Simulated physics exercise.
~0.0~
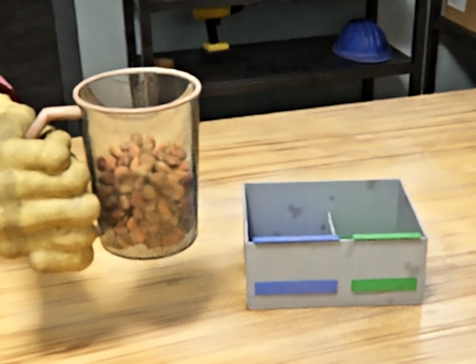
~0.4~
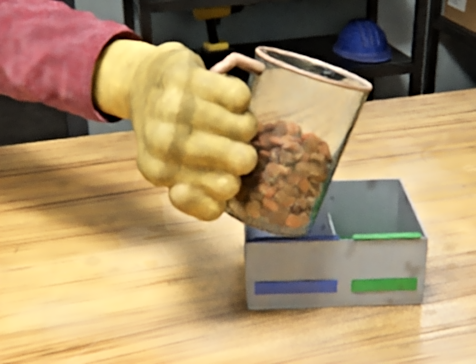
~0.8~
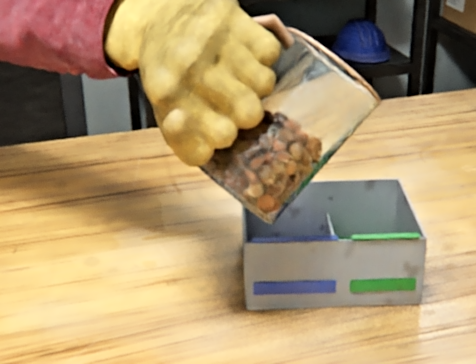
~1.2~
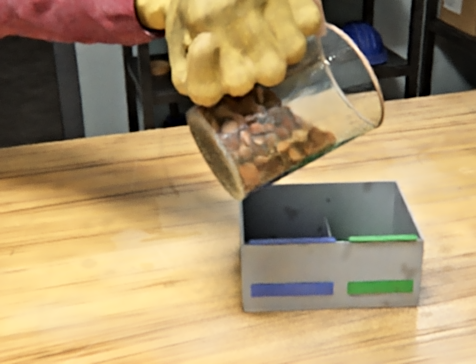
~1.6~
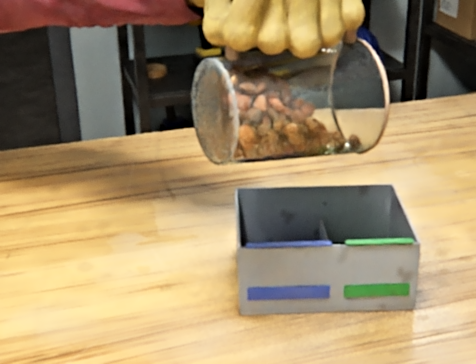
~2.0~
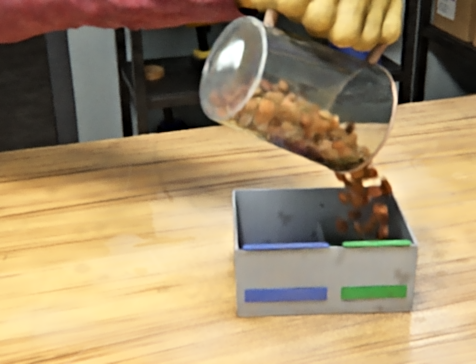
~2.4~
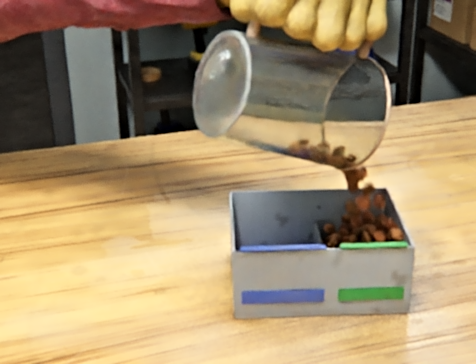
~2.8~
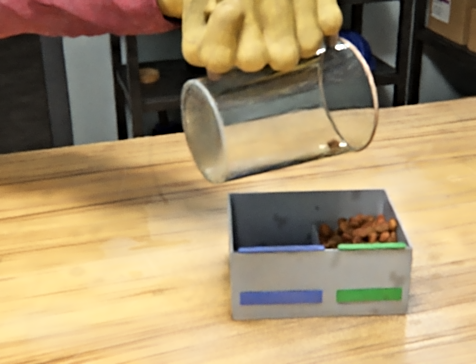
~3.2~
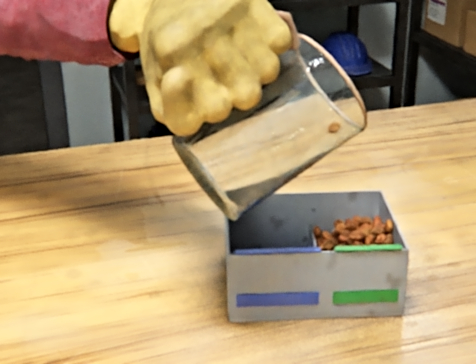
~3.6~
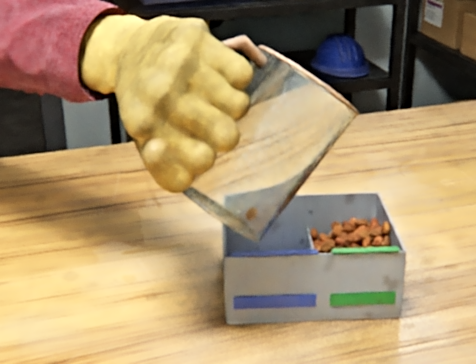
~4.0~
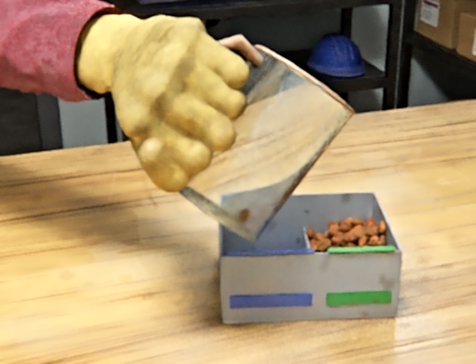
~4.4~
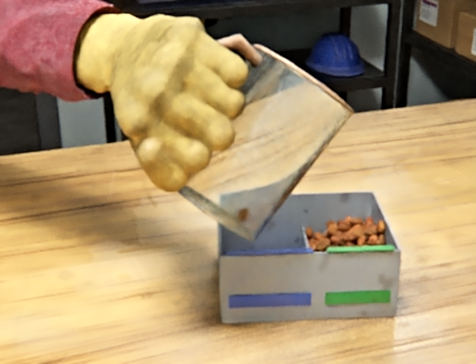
A clear cup partly filled with brown kibble is held by a yellow-gloved hand at the left, seen from slightly above a light wooden table, with dark shelves and a blue helmet behind. A grey tin with a blue section on the left and a green section on the right sits on the table. The hand carries the cup right and up over the tin, tipping it onto its side. Kibble pours from the rim into the green section until the cup is empty. The hand then turns the cup partly back and holds it leaning above the tin, the kibble heaped in the green section and the blue one empty.
